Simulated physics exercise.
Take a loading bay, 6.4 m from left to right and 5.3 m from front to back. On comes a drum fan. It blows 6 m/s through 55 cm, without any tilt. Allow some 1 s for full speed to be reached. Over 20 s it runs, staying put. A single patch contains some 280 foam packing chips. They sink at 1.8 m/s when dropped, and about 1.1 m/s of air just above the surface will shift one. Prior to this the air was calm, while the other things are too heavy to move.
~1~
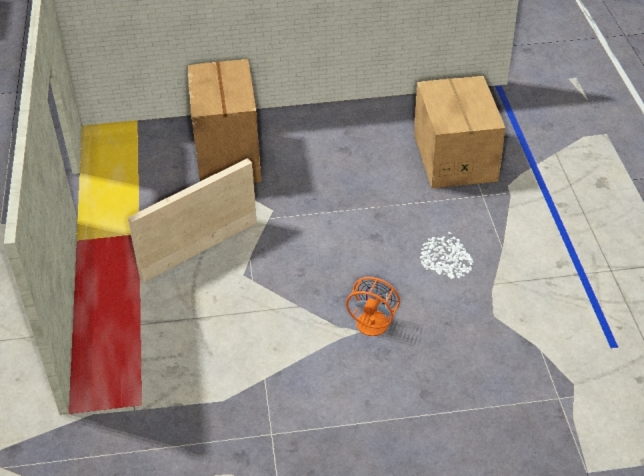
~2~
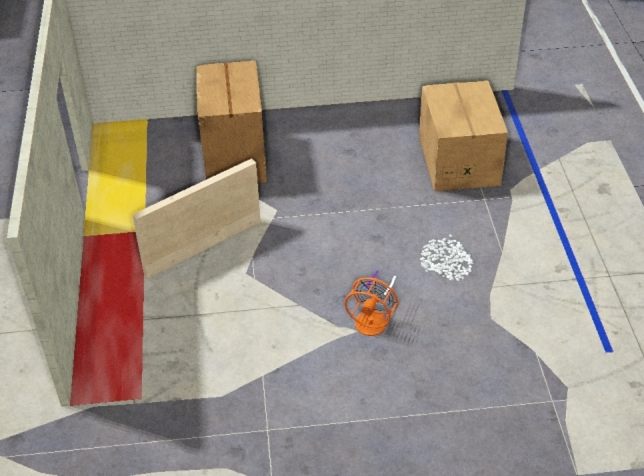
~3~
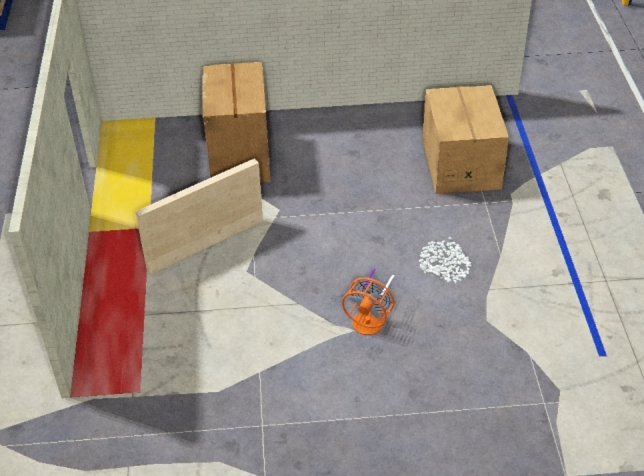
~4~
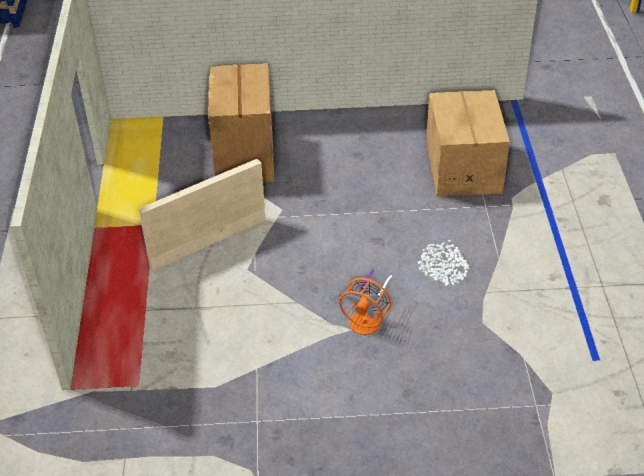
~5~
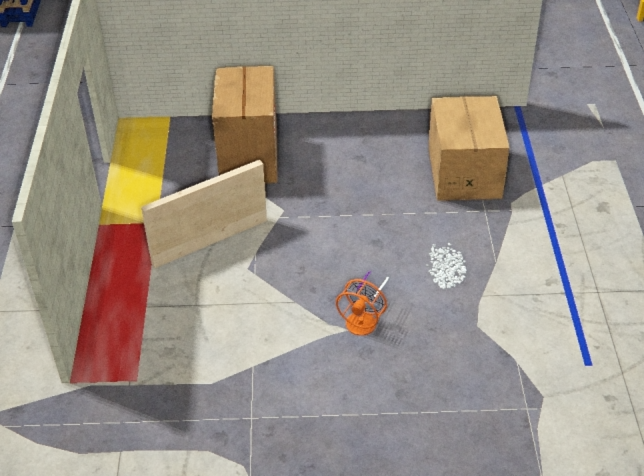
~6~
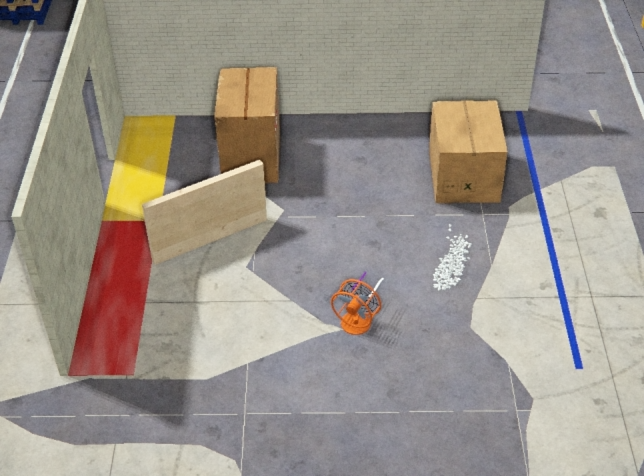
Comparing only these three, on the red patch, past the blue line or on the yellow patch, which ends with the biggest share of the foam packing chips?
The biggest share goes to the blue one.
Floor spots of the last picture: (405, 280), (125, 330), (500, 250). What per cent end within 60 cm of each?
First spot near 15 %, second near 0 %, third near 20 %.
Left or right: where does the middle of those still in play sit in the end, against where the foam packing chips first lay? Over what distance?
The middle moved rightwards, roughly 0.4 m.
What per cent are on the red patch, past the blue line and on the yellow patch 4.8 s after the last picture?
Shares come out near 0 % for red, 25 % for blue and 0 % for yellow.
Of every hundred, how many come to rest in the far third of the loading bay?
Near 0 %.
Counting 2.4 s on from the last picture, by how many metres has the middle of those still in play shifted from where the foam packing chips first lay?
Roughly 0.2 m from where they started.
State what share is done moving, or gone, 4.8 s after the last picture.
The share is near 40 per cent.
Then, 2.4 s after the last picture, 0 % are on the red patch, 0 % on the yellow patch and 20 % past the blue line; the middle of those still in play is near (456, 264); 34 % have settled or left.
Then, 4.8 s after the last picture, 0 % are on the red patch, 0 % on the yellow patch and 25 % past the blue line; the middle of those still in play is near (454, 266); 39 % have settled or left.
Then, 9.4 s after the last picture, 0 % are on the red patch, 0 % on the yellow patch and 29 % past the blue line; the middle of those still in play is near (456, 263); 45 % have settled or left.
Then, 18.4 s after the last picture, at the end, 0 % are on the red patch, 0 % on the yellow patch and 38 % past the blue line; the middle of those still in play is near (456, 264).
